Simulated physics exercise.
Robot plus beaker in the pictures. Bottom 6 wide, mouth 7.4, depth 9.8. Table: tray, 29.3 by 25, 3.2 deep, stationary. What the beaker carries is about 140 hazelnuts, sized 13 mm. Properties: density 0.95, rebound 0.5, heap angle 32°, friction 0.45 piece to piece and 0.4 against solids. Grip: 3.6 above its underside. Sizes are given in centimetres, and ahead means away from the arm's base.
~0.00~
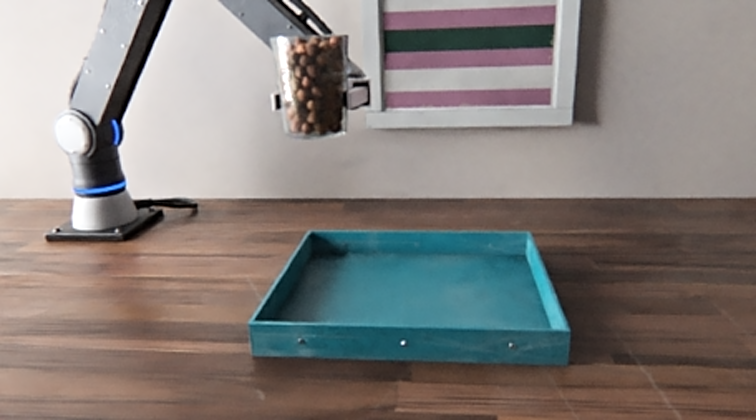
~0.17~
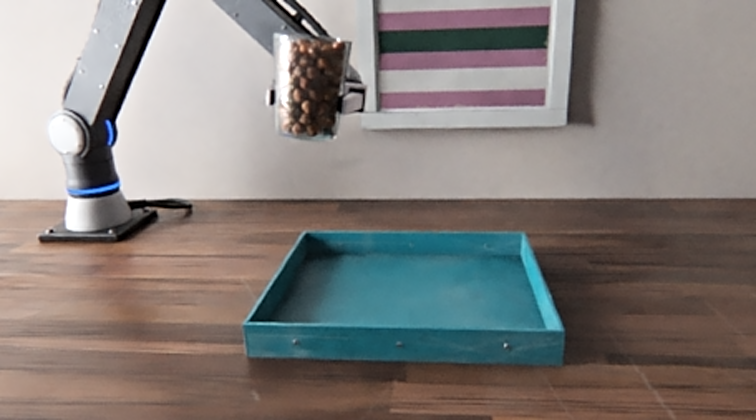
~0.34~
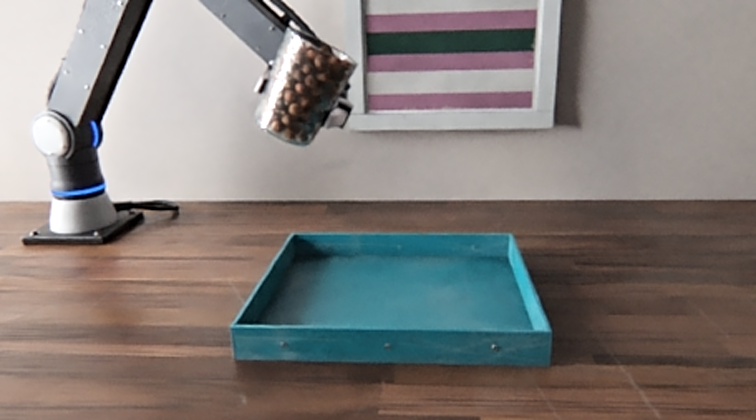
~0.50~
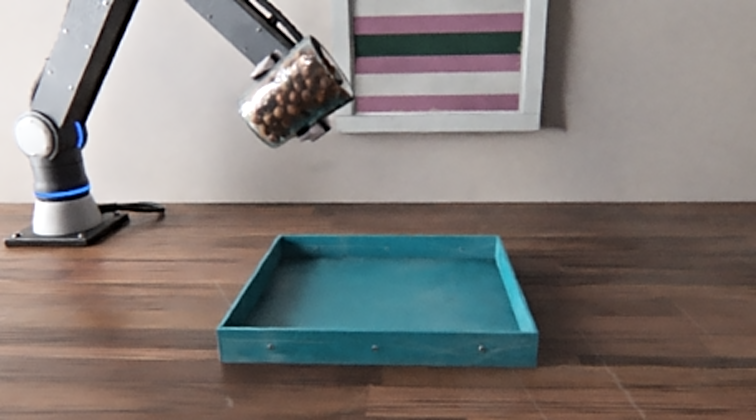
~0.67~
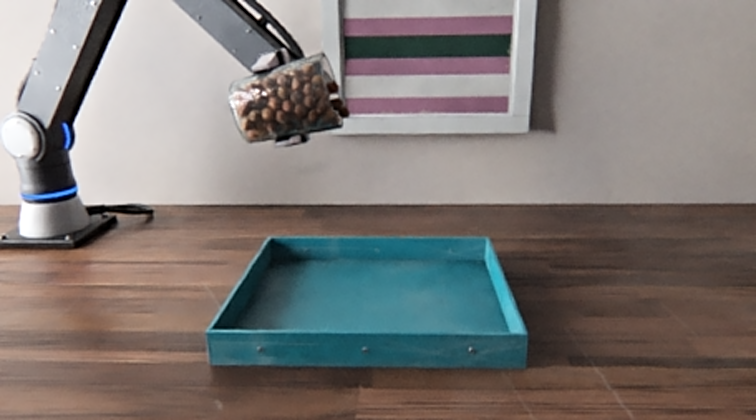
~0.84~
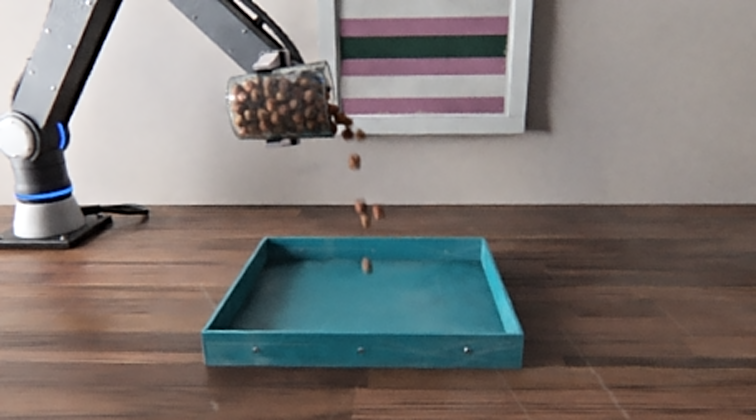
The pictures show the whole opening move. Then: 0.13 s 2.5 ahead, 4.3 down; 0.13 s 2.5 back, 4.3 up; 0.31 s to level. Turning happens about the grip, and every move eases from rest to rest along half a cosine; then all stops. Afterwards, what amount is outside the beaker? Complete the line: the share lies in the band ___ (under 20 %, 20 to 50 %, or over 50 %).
The share lies in the band 20 to 50 %.
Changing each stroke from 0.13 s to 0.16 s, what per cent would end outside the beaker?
In that case around 30 per cent.
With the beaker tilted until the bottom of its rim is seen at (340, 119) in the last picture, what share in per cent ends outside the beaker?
I'd put it at roughly 15 %.
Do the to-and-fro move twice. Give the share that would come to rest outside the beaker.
It would then be around 40 per cent.
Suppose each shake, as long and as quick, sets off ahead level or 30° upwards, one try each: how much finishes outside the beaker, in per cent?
I'd say close to 70 percent for the first and close to 80 percent for the second.
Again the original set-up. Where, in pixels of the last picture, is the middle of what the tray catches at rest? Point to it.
It ends up close to (435, 307).
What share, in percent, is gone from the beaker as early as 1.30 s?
35 %.
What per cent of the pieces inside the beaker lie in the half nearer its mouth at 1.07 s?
I'd guess about 55 percent of it.
By 1.07 s, tilted 85° forward, highest piece 24 above the table; 107 in the beaker, 13 in the tray, 18 in flight or on a rim.
By 1.30 s, tilted 25° forward, highest piece 28 above the table; 91 in the beaker, 42 in the tray, 5 in flight or on a rim.
By 1.61 s, level, highest piece 27 above the table; 91 in the beaker, 47 in the tray.
By 2.66 s, level, highest piece 27 above the table; 91 in the beaker, 47 in the tray.
Final count, 91 in the beaker, 47 in the tray. That is 34 % outside the beaker.
